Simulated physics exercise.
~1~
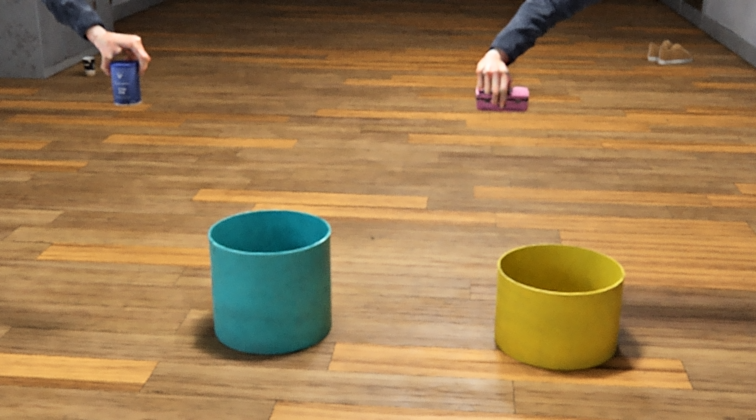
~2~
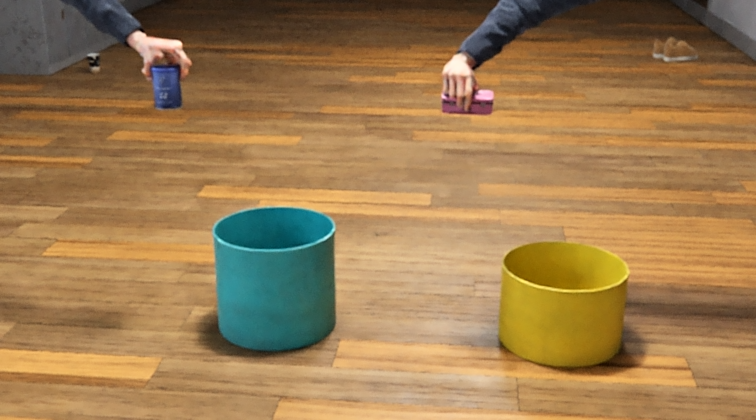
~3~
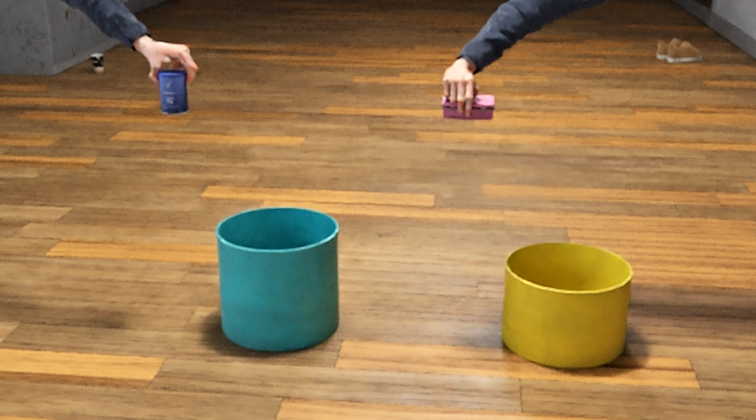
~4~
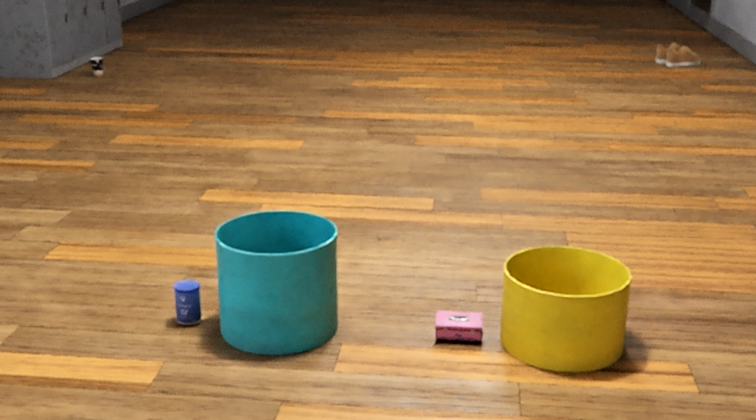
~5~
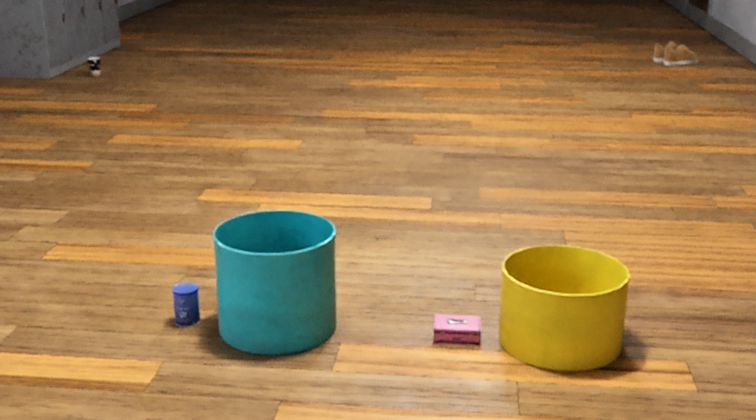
Two hands holding a blue tin and a pink case above teal and yellow bins, both items dropping and landing beside them.
